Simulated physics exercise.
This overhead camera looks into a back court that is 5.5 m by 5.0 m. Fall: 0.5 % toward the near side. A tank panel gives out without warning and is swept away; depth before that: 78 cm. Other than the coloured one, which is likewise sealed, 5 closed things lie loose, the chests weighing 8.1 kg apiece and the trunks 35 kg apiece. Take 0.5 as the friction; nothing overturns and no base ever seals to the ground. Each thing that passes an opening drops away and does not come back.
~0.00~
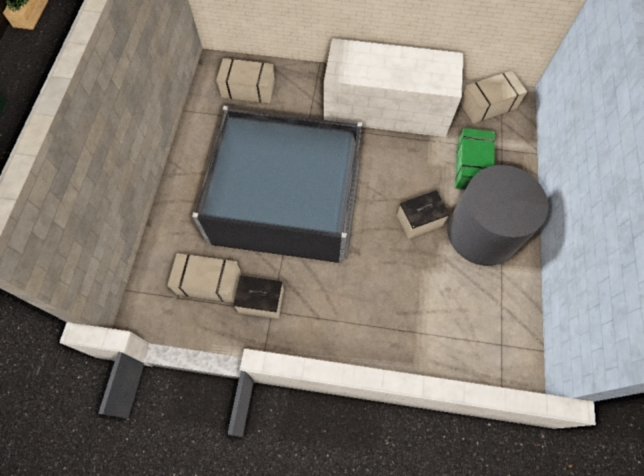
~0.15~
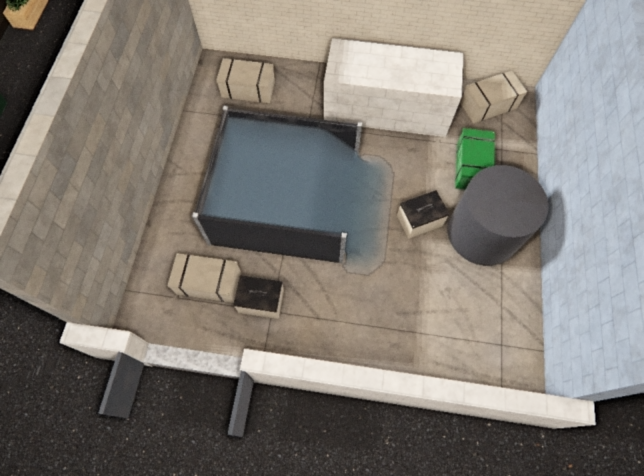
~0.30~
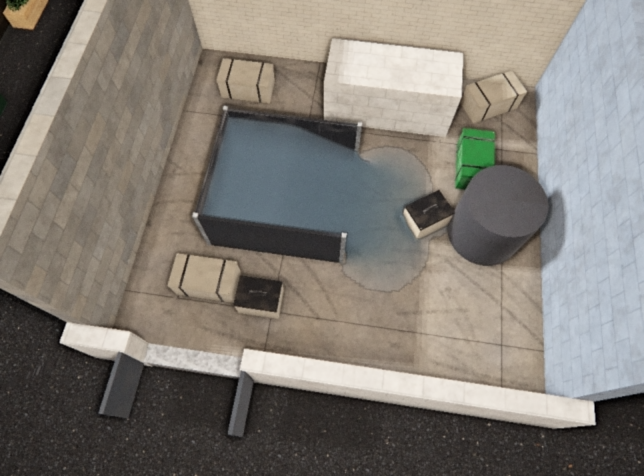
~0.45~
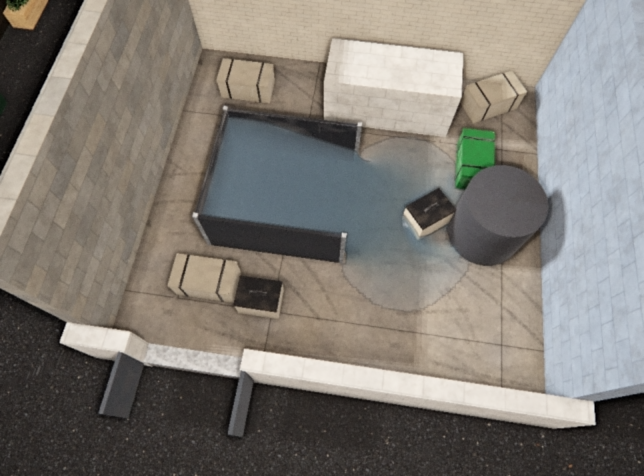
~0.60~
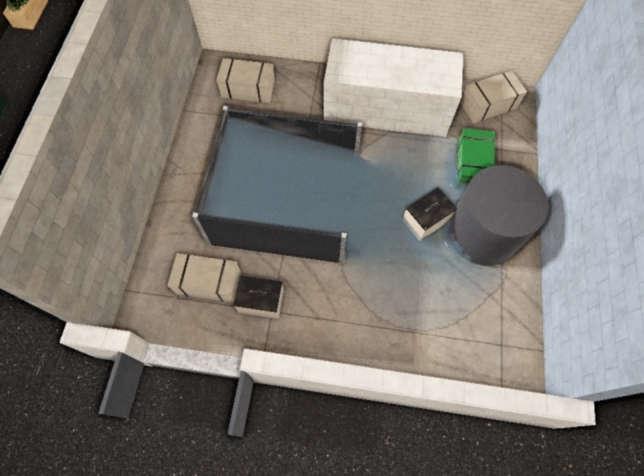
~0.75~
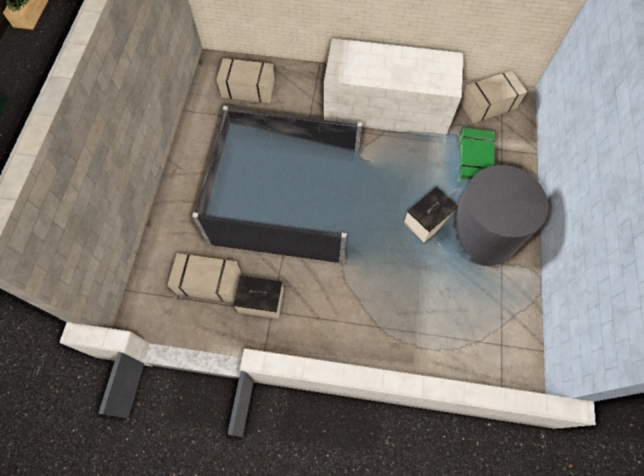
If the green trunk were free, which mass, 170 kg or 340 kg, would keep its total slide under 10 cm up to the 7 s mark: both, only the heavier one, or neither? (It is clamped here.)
Only the heavier one would.
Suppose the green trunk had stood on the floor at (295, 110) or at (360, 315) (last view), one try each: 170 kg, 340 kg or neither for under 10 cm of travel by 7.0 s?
In that order: The lighter suffices; the lighter suffices.
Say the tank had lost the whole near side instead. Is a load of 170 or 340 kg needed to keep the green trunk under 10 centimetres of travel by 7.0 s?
Under that change, the first option suffices.
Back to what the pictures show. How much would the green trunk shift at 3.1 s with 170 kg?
It would be some 60 cm from its spot.
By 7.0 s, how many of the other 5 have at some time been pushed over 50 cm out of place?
The number is 2.
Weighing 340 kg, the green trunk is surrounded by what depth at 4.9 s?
Something like 11 centimetres.
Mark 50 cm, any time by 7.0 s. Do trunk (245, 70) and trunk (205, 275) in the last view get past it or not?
Below the mark, below the mark.
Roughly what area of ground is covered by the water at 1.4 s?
Wet area: Approx. 13 m2.
After 1.4 s the green trunk would be 14 cm from its start with 170 kg and 0 cm from its start with 340 kg; 20 cm of water round it then.
After 3.1 s the green trunk would be 56 cm from its start with 170 kg and 0 cm from its start with 340 kg; 12 cm of water round it then.
After 4.9 s the green trunk would be 56 cm from its start with 170 kg and 0 cm from its start with 340 kg; 11 cm of water round it then.
After 7.0 s the green trunk would be 56 cm from its start with 170 kg and 0 cm from its start with 340 kg; 10 cm of water round it then.
